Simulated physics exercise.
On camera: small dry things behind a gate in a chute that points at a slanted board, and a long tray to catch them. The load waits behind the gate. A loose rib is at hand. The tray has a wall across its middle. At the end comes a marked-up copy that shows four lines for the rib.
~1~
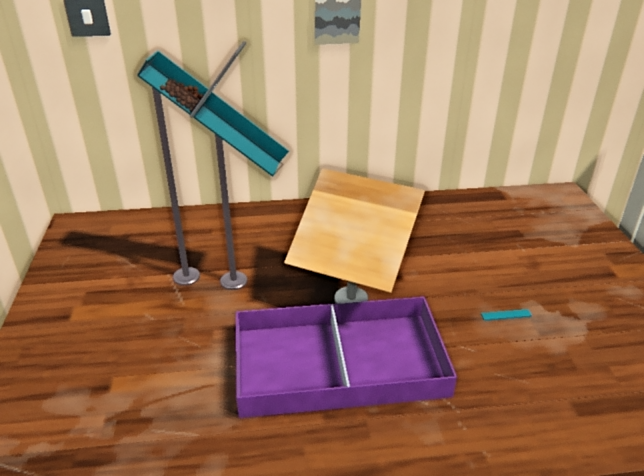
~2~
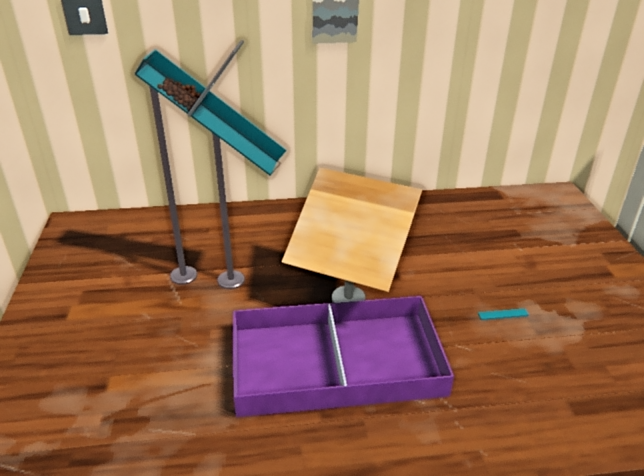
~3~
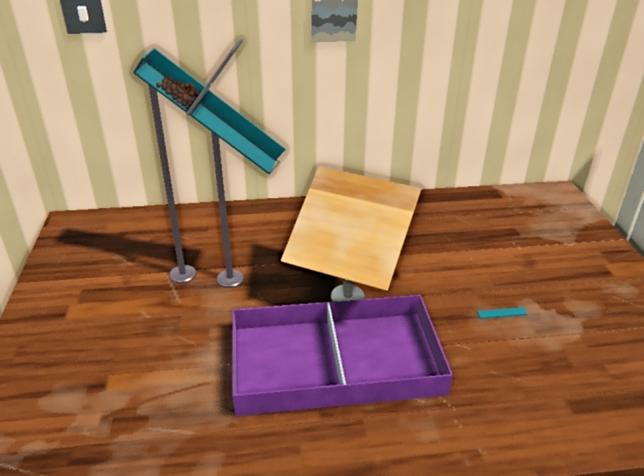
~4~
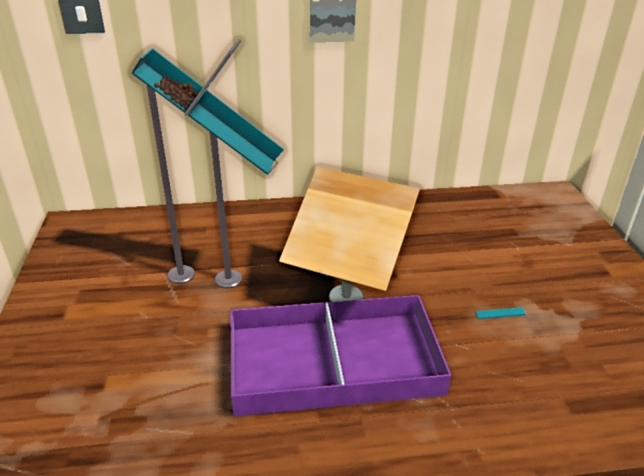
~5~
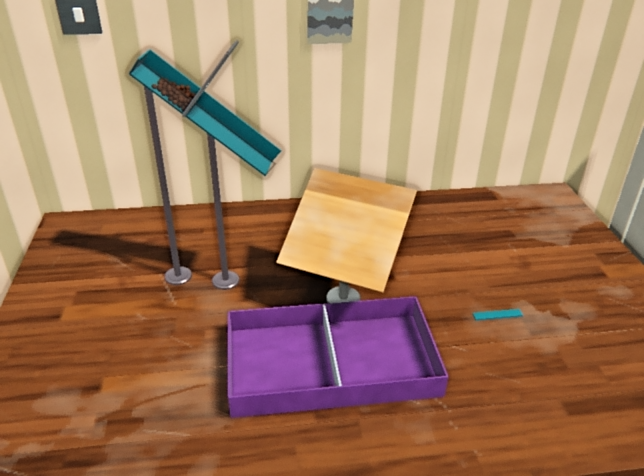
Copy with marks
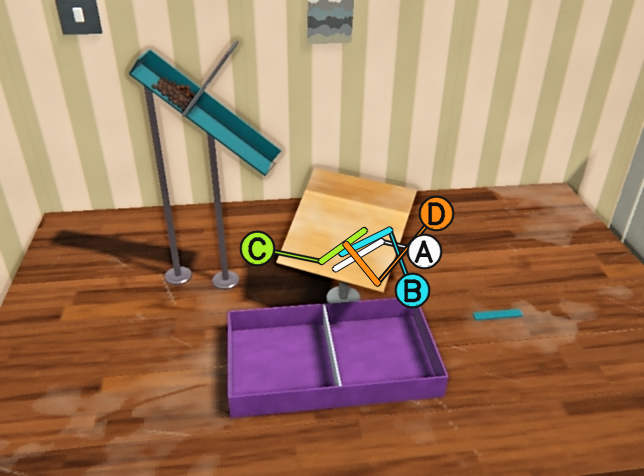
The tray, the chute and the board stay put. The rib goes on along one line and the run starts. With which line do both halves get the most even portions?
Go for D.
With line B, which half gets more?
More lands on the left.
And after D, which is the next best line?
Line B.
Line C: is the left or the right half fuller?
More lands on the left.
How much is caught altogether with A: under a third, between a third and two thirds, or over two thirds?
It is over two thirds.
On the marked copy, line A from (381, 241) to (335, 268); line B from (389, 230) to (341, 253); line C from (364, 230) to (321, 261); line D from (345, 244) to (377, 283).
If A is chosen, of what is caught, all but a few in the left half, a small share in the right.
If B is chosen, of what is caught, the bulk in the left half, close to a quarter in the right.
If C is chosen, of what is caught, all but a few in the left half, a small share in the right.
If D is chosen, of what is caught, close to a third in the left half, close to two thirds in the right.
